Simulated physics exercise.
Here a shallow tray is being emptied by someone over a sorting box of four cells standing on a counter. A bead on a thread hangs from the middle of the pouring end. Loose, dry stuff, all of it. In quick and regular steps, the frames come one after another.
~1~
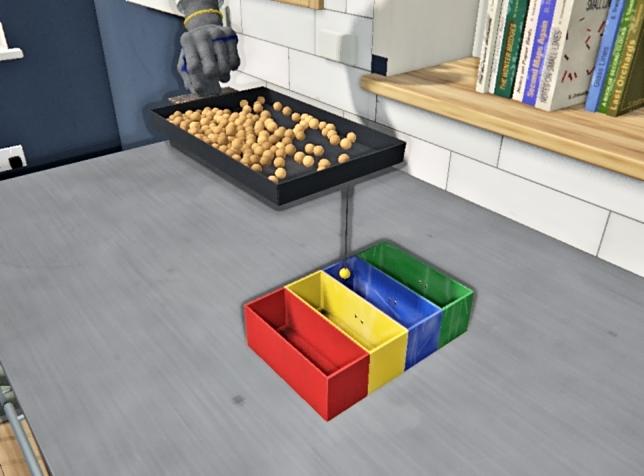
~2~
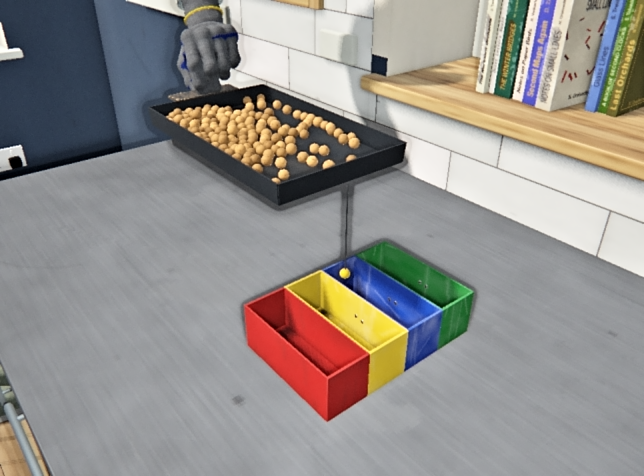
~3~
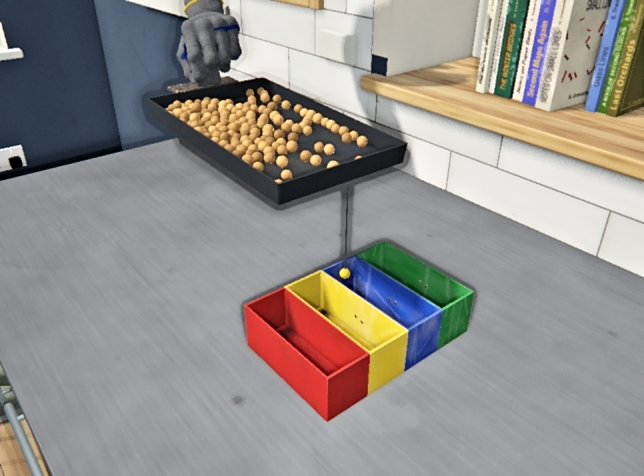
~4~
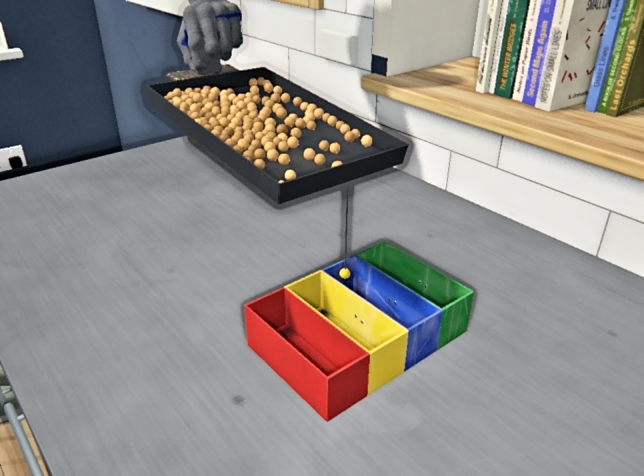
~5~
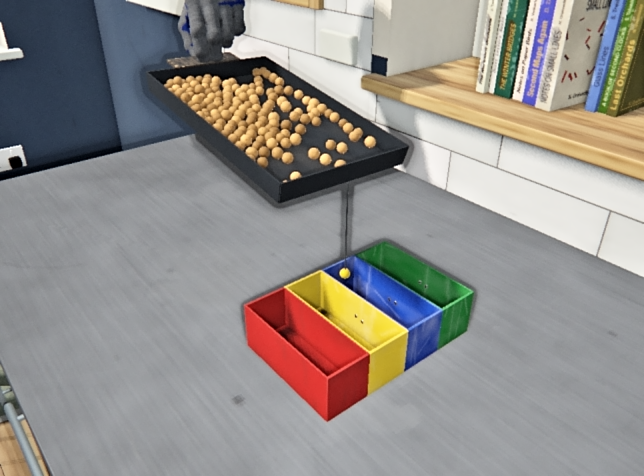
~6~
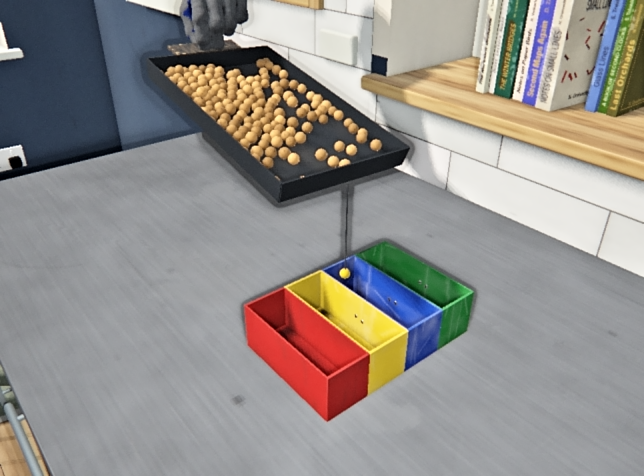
In the video, a gloved hand gradually raises the back of a black tray of round wooden beads above a box with red, yellow, blue and green cells, and the beads shift and roll gently toward the tray's front edge.
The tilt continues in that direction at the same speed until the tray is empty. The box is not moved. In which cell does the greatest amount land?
In the green cell.
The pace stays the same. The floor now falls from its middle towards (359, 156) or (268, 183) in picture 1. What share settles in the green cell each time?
Close to 70 percent first and close to 0 percent second.
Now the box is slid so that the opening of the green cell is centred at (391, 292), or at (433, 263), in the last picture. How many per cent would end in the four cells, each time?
Roughly 50 % and then 90 %.
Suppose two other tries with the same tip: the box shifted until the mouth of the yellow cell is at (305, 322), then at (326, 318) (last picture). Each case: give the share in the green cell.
First placement: 30 per cent; second placement: 40 per cent.
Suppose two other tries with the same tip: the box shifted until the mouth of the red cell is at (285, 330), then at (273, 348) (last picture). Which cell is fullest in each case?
Case 1 - that green cell; case 2 - the green cell.
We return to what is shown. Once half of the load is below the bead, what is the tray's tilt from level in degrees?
Around 95° at that moment.
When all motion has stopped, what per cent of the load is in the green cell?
I'd estimate close to 40 per cent.
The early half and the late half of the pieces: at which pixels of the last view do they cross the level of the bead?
(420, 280), then (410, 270).
Shortly afterwards, tray tipped steeply; all but a few on the tray; only a few falling or outside the box.
Next, tray tipped right over; near a quarter on the tray; near a quarter in the green cell; near a quarter in the blue cell; a little in the yellow cell; near a quarter falling or outside the box.
Some moments later, tray tipped past a quarter turn; near half in the green cell; near a third in the blue cell; a little in the yellow cell; only a few in the red cell; a little falling or outside the box.
In the end, tray tipped past a quarter turn; near half in the green cell; near a third in the blue cell; a little in the yellow cell; only a few in the red cell; a little outside the box.
